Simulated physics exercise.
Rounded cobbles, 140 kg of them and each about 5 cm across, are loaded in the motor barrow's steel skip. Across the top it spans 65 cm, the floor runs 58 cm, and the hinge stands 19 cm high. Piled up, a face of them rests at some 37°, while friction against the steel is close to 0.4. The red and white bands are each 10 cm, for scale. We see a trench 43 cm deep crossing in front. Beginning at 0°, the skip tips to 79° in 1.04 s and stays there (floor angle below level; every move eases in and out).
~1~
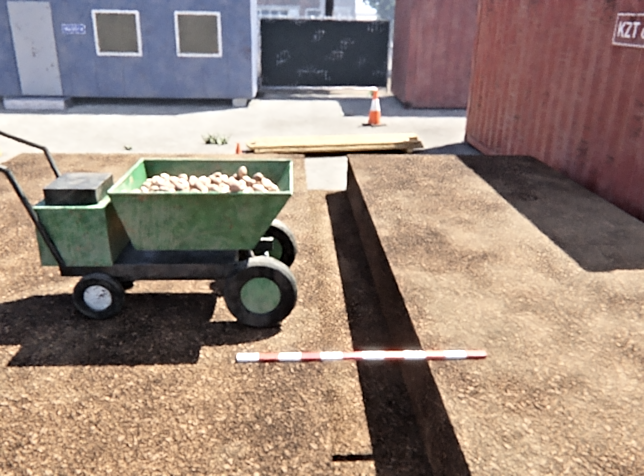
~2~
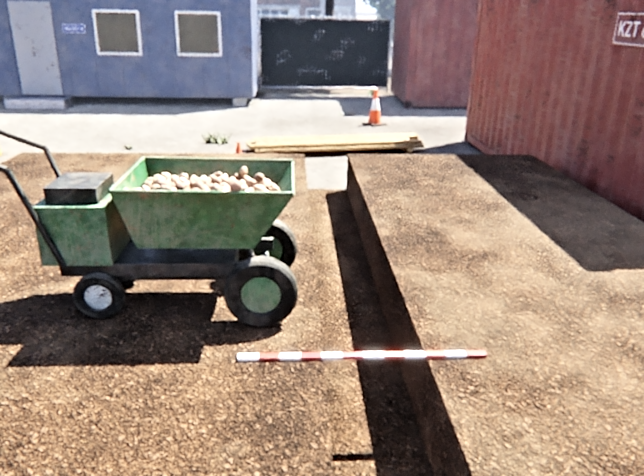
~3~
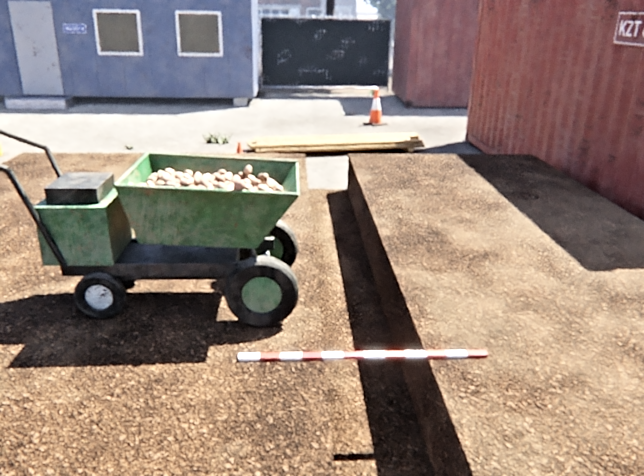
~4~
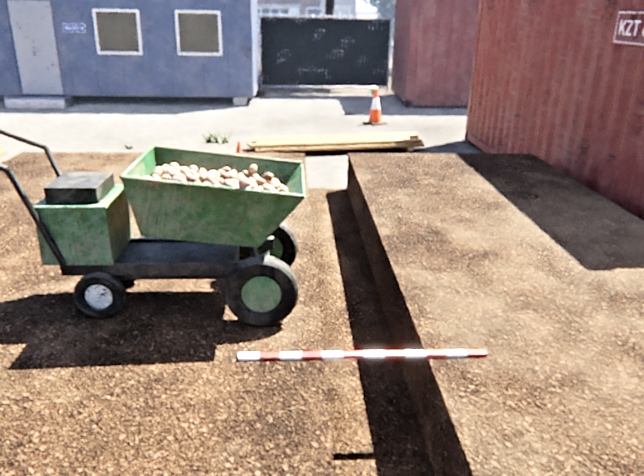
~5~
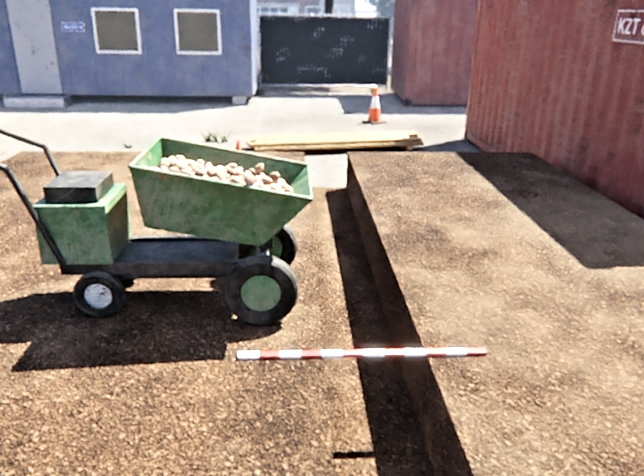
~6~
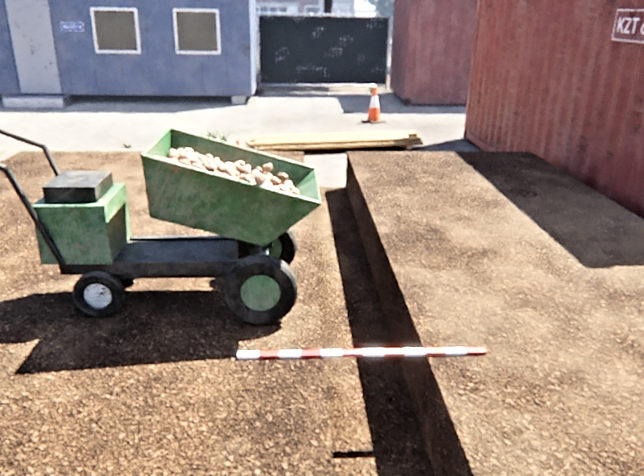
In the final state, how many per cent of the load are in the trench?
About 69 per cent are in the trench in the final state.
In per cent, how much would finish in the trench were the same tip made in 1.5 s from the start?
It would be near 75 percent.
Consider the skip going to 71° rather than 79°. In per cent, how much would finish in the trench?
Near 70 per cent then.
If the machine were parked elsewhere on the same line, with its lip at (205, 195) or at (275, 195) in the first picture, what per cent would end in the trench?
85 %, then 90 %.
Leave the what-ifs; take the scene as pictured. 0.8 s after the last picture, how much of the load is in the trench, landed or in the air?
30 per cent, give or take.
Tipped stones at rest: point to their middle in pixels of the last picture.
I'd point to around (386, 343).
Then, 0.5 s after the last picture the floor is at 67°, 100 % in the skip; the foremost stones are at (369, 247).
Then, 0.8 s after the last picture the floor is at 79°, 50 % in the skip, 30 % in the trench, 20 % past the trench; the foremost stones are at (463, 296).
Then, 1.2 s after the last picture the floor is at 79°, 14 % in the skip, 54 % in the trench, 32 % past the trench; the foremost stones are at (544, 290).
Then, 3.1 s after the last picture the floor is at 79°, 0 % in the skip, 69 % in the trench, 31 % past the trench; the foremost stones are at (597, 283).
